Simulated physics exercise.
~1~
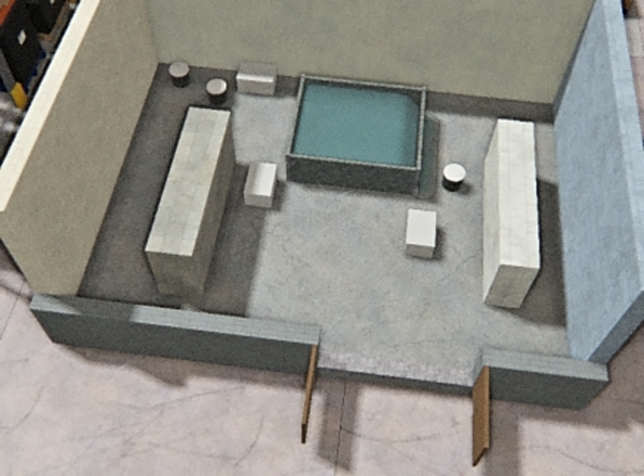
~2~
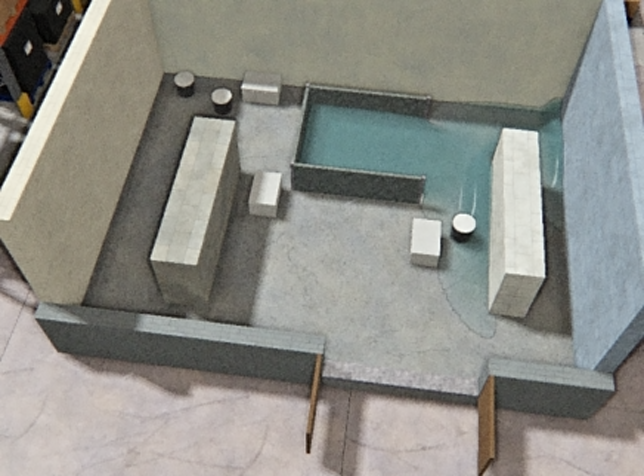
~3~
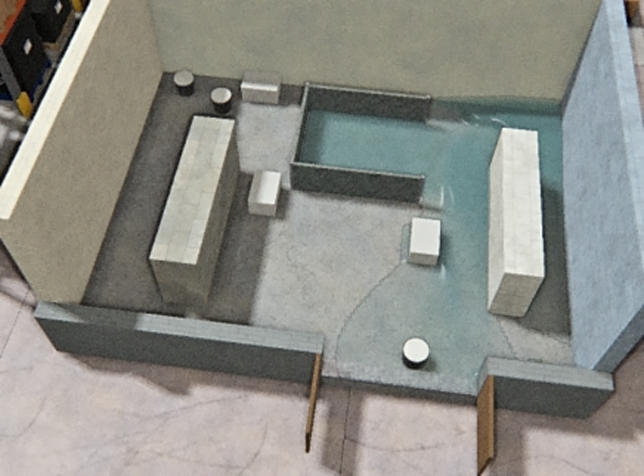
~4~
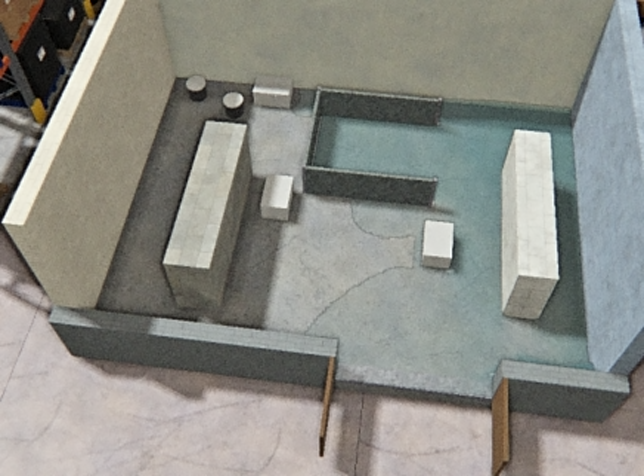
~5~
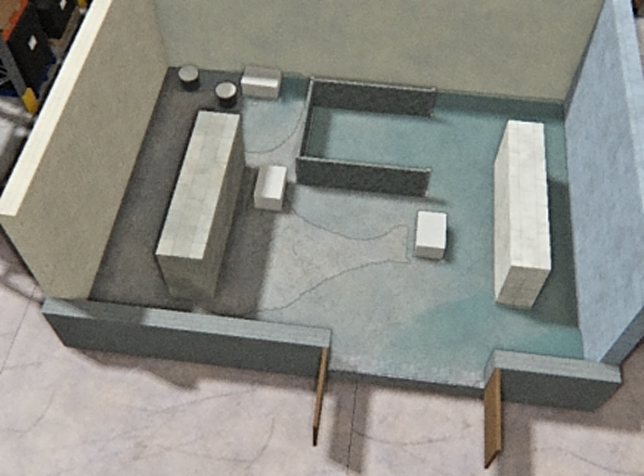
The right side of a teal water tank gave way and water spread across the walled bay, sweeping a small white-topped pail toward the front opening and out of sight, while the other boxes and pails stayed put as shallow water kept creeping leftward.
